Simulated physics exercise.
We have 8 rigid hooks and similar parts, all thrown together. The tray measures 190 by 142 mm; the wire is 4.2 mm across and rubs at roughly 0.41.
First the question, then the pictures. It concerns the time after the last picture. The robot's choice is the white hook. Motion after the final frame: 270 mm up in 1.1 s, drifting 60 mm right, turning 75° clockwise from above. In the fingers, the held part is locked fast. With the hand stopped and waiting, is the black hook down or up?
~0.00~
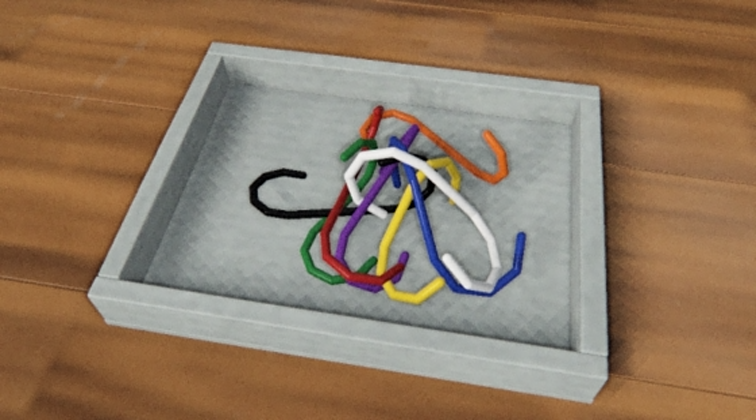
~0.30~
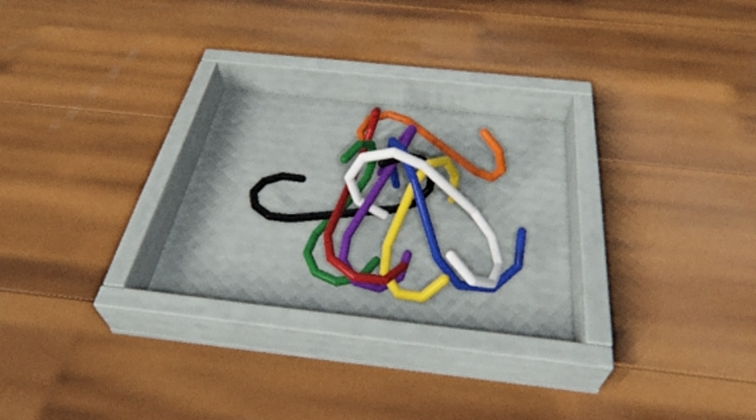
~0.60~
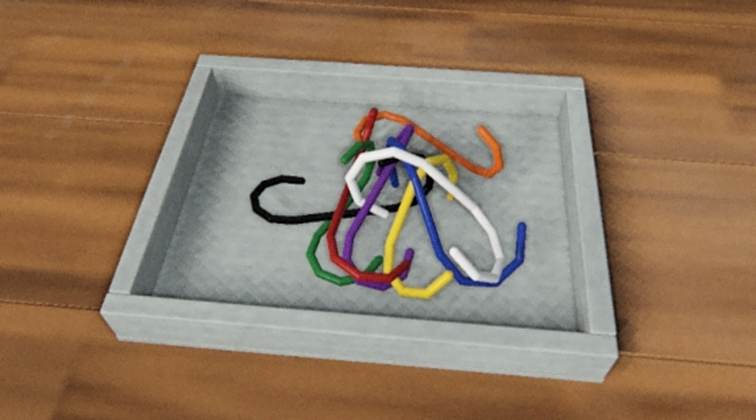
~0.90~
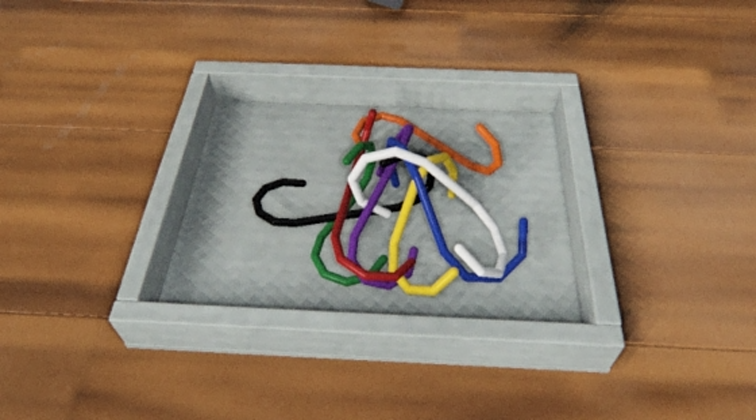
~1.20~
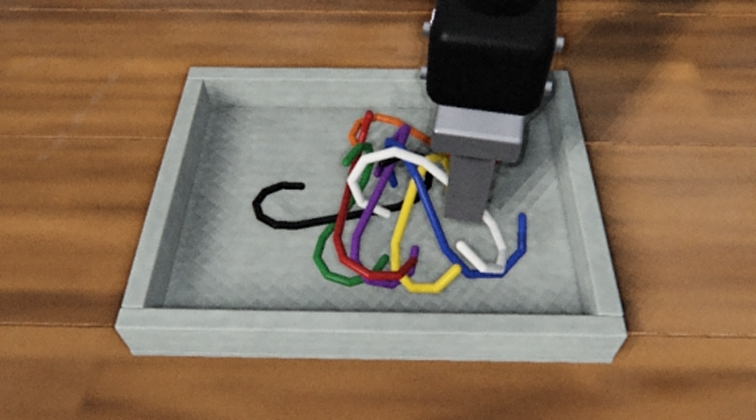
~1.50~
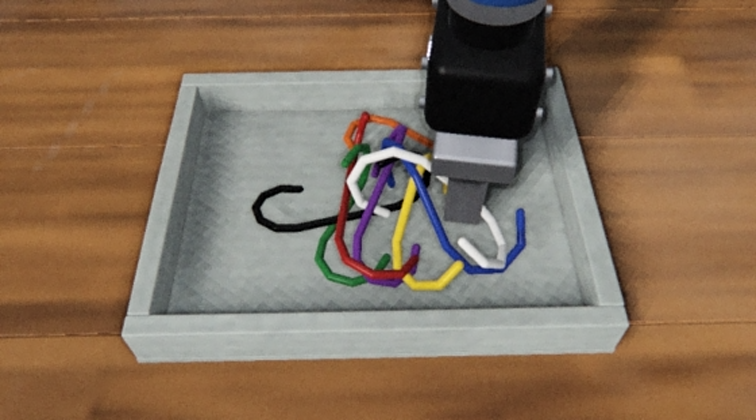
I expect it to stay in there.
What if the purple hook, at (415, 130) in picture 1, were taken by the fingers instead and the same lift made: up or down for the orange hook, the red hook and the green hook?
I'd expect the orange hook to be left, the red hook to rise and the green hook to rise.
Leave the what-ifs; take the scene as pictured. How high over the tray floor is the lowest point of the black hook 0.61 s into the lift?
Roughly 0 mm.
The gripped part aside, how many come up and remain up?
That comes to 0 in total.
After 1.83 s, lowest point more than 20 mm over the tray floor, white hook 59 mm.
After 2.11 s, lowest point more than 20 mm over the tray floor, white hook 160 mm.
After 2.60 s, lowest point more than 20 mm over the tray floor, white hook 274 mm.
At rest, hanging white hook 274 mm; the other 7 are down.
